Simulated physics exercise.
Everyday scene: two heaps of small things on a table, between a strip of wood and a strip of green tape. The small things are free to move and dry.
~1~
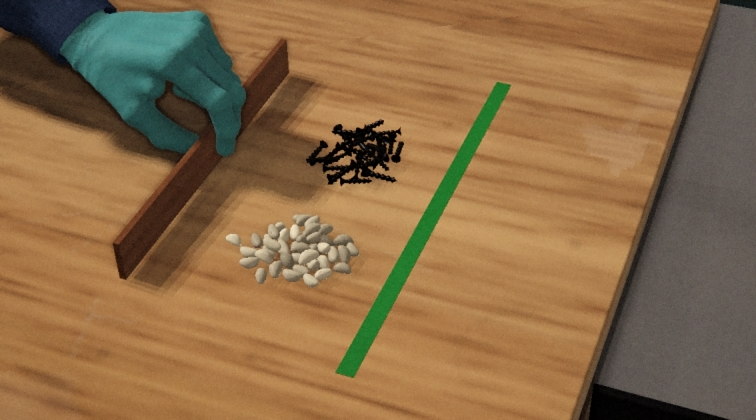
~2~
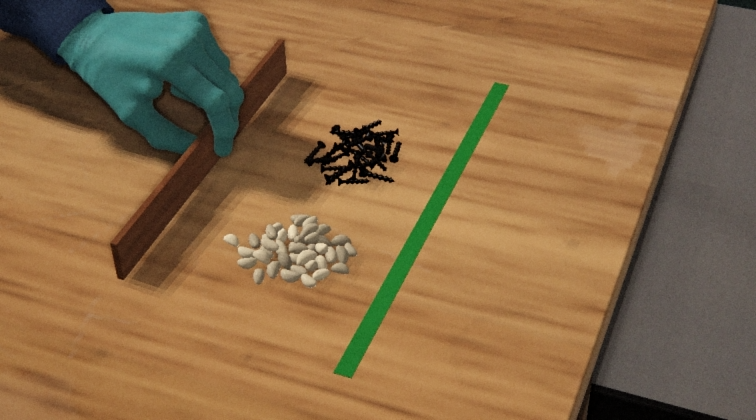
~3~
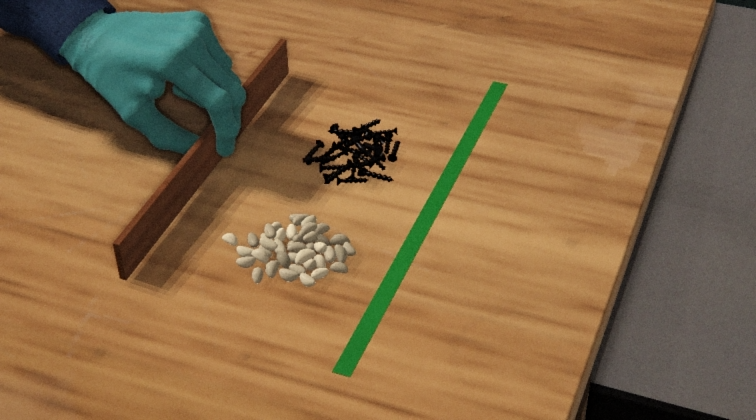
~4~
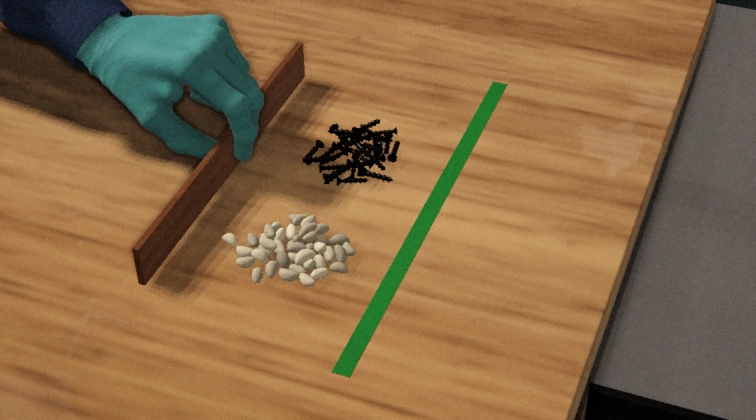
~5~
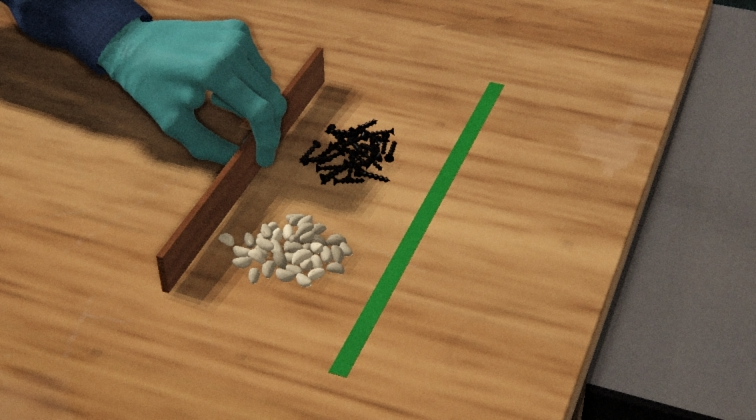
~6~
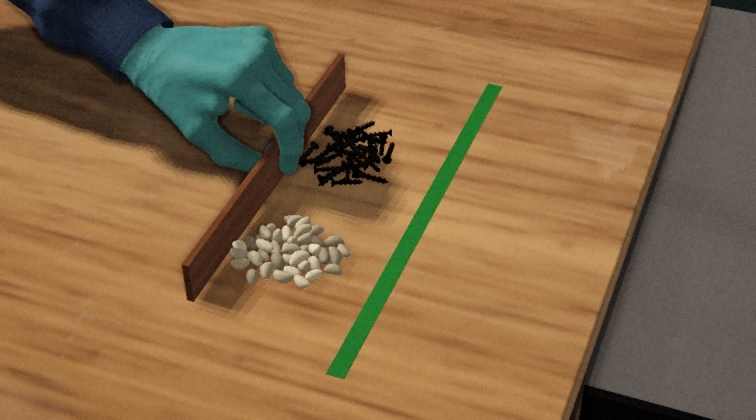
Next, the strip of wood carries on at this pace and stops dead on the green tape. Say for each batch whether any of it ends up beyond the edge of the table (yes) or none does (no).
In order: The front batch will not lose anything to the drop. The back batch will not lose anything to the drop.
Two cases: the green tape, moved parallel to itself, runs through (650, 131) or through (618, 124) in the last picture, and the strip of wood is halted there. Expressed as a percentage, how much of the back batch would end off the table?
First stop: Around 100 per cent off. Second stop: Around 30 per cent off.
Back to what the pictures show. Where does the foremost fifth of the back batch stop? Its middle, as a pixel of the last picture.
Roughly (497, 177).
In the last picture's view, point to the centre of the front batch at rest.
Resting middle: Approx. (428, 283).
Then, 0.37 s on from there, strip of wood still moving, near (355, 167); front batch all on the table, its front near (387, 263); back batch all on the table, its front near (433, 149).
Then, 0.76 s on from there, strip of wood stopped at the green tape; front batch all on the table, its front near (473, 285); back batch all on the table, its front near (500, 177).
In the end, strip of wood stopped at the green tape; front batch all on the table, its front near (473, 285); back batch all on the table, its front near (500, 177).
